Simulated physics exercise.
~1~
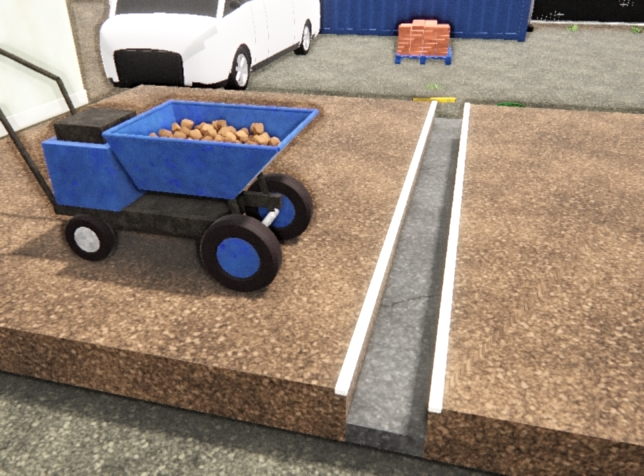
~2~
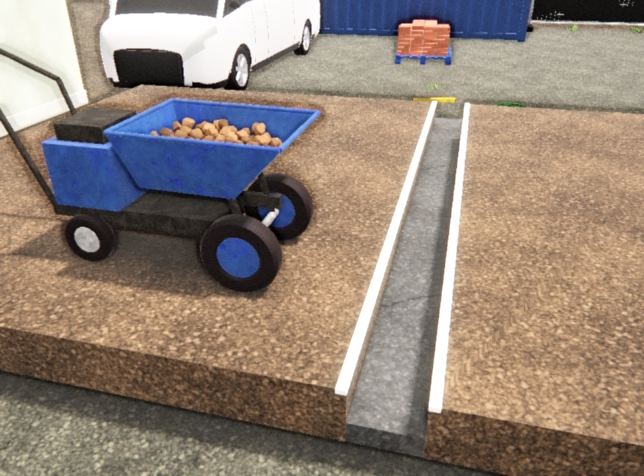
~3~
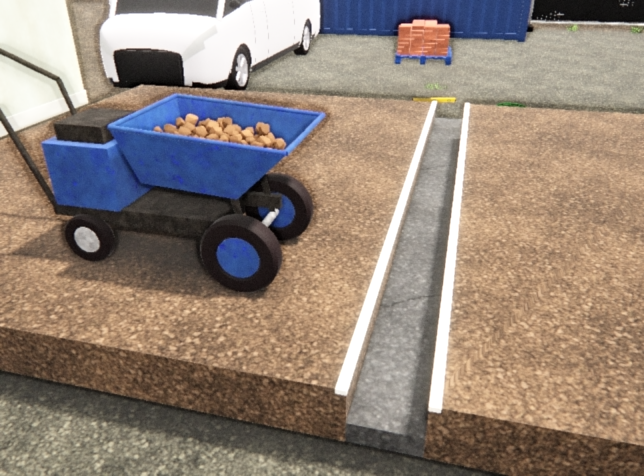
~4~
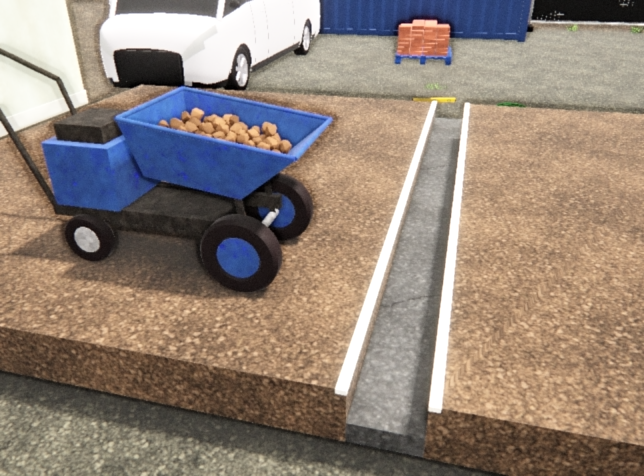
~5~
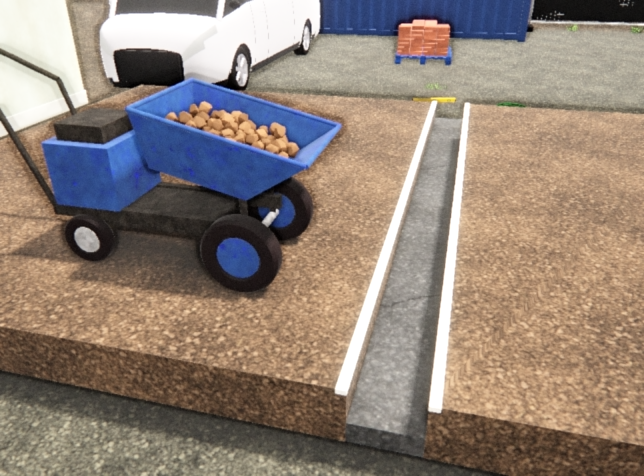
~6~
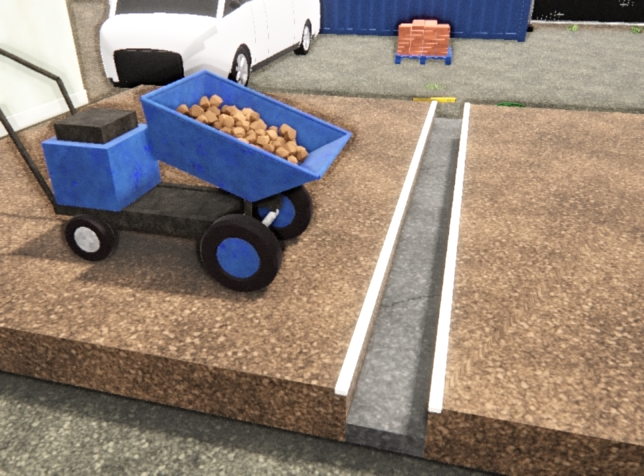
A small blue power barrow loaded with brown clods stood still on a raised brown pad, left of a narrow trench, while its skip slowly tilted forward to the right, its back end rising.
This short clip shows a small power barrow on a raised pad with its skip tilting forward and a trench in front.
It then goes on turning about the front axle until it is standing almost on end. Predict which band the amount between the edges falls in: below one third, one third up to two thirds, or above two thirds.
The trench is given in excess of two thirds of what is tipped.
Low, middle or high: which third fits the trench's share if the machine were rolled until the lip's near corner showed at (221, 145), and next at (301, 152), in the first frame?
First spot: In the middle band; second spot: Above two thirds.
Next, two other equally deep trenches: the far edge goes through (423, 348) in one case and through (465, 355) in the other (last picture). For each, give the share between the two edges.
Roughly 80 % first, 90 % second.
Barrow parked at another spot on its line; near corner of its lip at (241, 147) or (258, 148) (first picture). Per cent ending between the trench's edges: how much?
In order: 60 % and 70 %.
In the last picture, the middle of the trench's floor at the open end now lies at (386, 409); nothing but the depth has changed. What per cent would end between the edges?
It comes out near 60 percent.
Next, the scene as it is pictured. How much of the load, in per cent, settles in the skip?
Roughly 5 per cent.
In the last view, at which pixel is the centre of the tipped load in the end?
I'd put the middle somewhere around (410, 297).
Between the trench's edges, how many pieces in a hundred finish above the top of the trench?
My estimate would be close to 5 per cent.
Just after the last frame, skip tipped steeply; every one in the skip.
A moment on, skip tipped right over; roughly half in the skip; just a few short of the trench; roughly a third in or heaped over the trench.
Further on, skip tipped right over; about a tenth in the skip; about a tenth short of the trench; the larger part in or heaped over the trench; just a few beyond it.
When it is over, skip tipped right over; about a tenth in the skip; about a tenth short of the trench; the larger part in or heaped over the trench; just a few beyond it.
